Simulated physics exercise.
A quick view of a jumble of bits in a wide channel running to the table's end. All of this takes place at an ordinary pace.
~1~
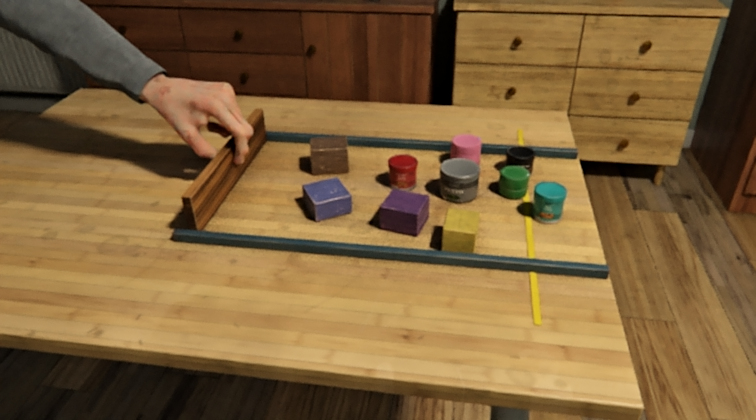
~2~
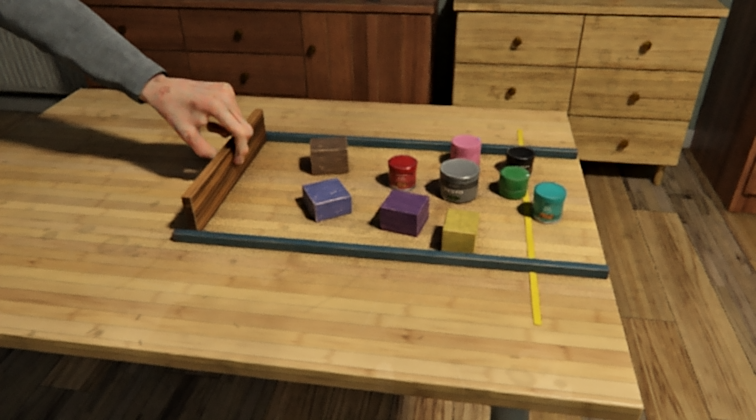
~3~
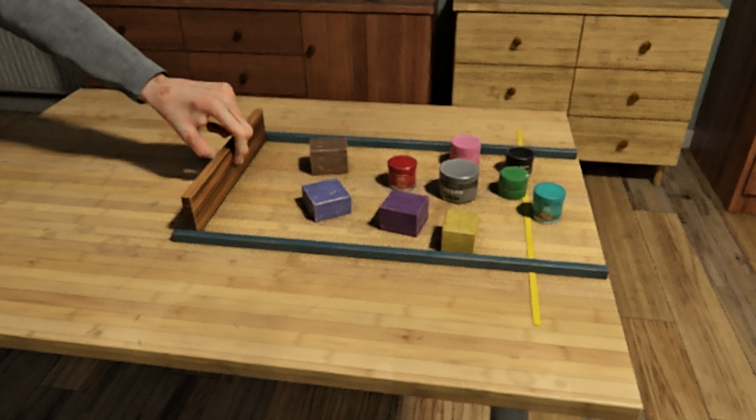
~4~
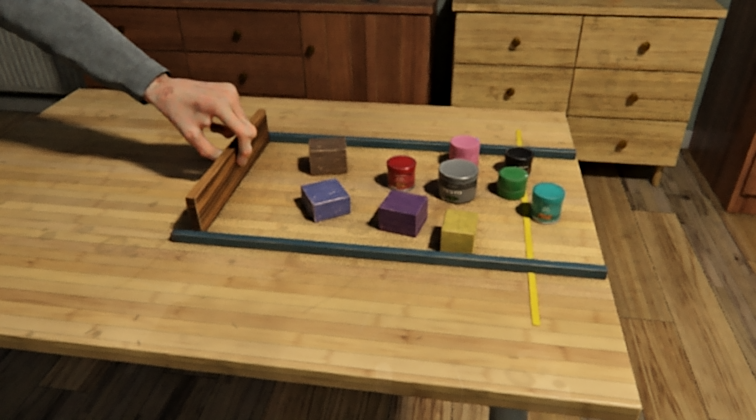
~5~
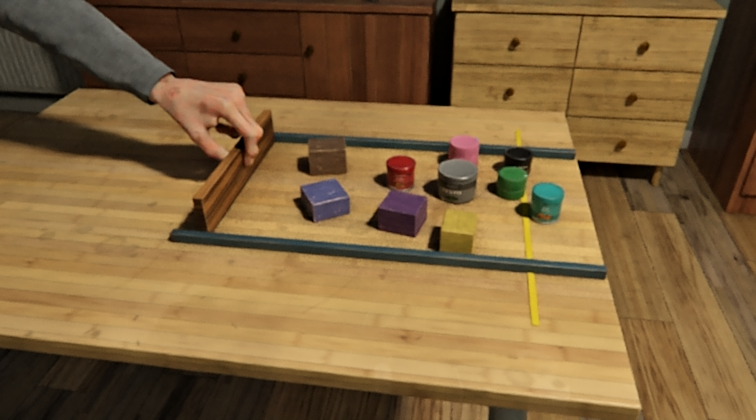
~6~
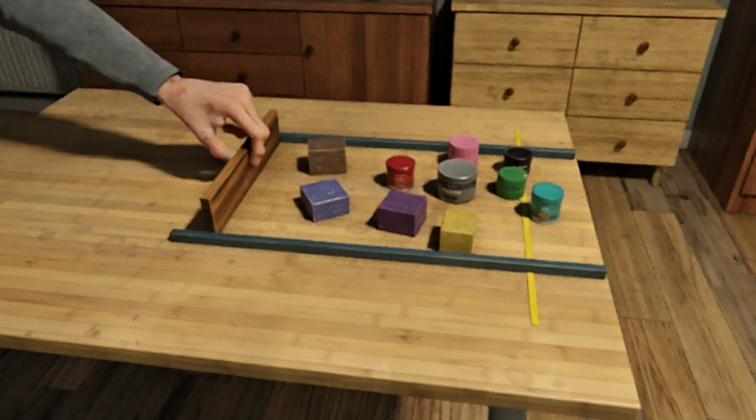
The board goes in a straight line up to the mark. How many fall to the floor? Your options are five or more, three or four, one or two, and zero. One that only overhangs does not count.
My pick is one or two.
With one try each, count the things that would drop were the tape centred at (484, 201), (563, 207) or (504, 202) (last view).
Respectively 0, 5 and 0.
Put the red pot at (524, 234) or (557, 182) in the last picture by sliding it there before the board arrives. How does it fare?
In turn it holds its place, then goes down.
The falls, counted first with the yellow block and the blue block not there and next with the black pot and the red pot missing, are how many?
Try one: 0; try two: 0.
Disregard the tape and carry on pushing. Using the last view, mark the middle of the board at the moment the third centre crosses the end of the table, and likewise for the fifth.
First at (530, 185), next at (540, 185).
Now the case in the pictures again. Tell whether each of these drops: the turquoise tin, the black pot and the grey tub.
Check the turquoise tin: It falls away. The black pot does not drop. The grey tub does not drop.
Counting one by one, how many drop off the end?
That totals 1.
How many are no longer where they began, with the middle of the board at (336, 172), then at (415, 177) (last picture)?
2, then 6.
Early on, none off yet; turquoise tin at rest near (546, 204); black pot at rest near (517, 163); green lid at rest near (511, 183).
A while later, none off yet; turquoise tin travelled about its own width near (567, 201); black pot moving near (527, 161); green lid travelled about its own width near (533, 181).
Finally, the number that fall off is one or two; lost, turquoise tin.
